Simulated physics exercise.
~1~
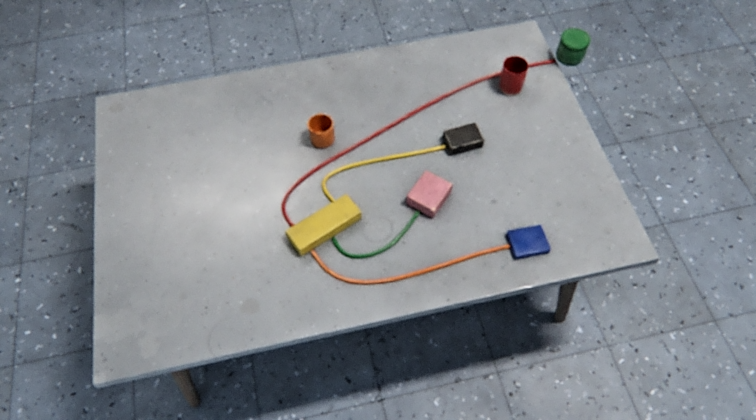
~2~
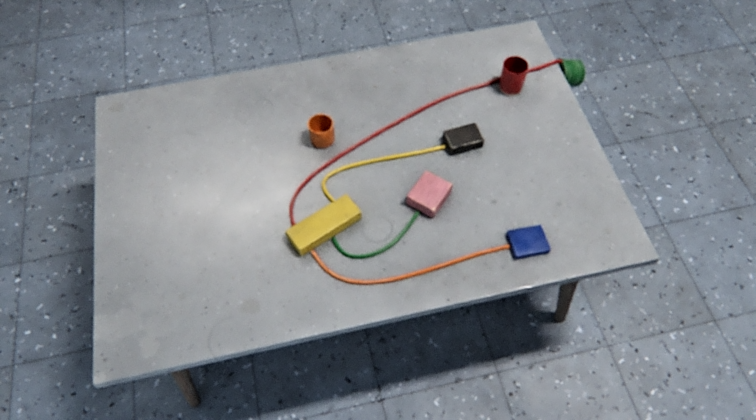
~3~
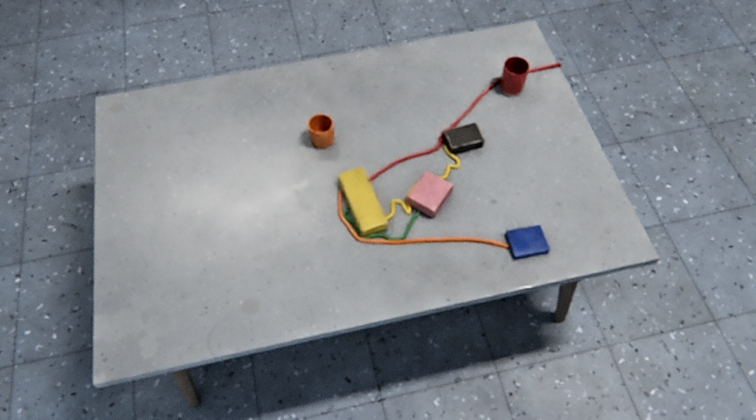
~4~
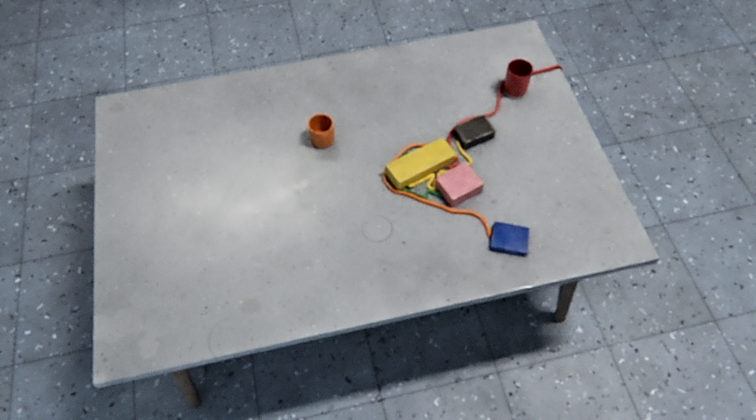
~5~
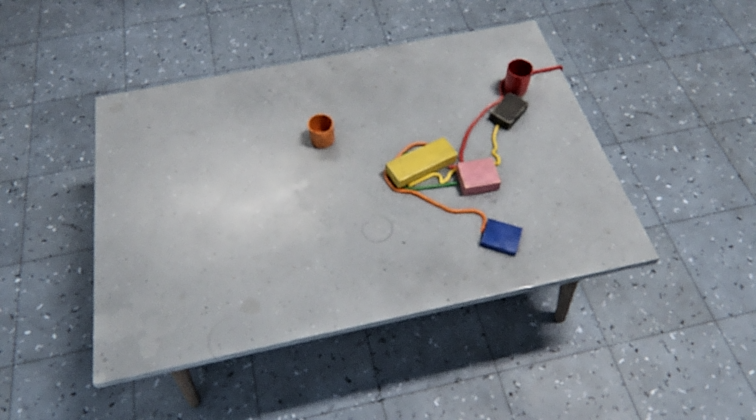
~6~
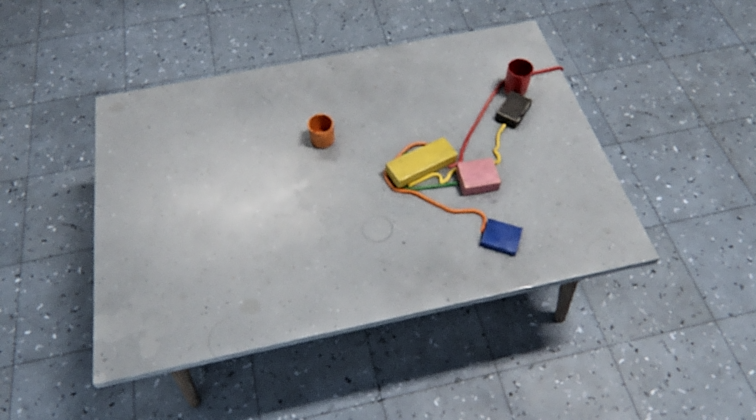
A pale grey table stands on a speckled tiled floor, seen from above at an angle. A yellow power strip lies near its middle, joined by coloured cables to a black block, a pink block, a blue block and a green speaker at the far right edge, with orange and red mugs nearby. The speaker tips over the edge and drops from sight, its red cable pulling the strip right and upward. The strip swings round, and the black and pink blocks shift right while the blue one slides slightly left. Finally everything rests on the table, both mugs still standing.
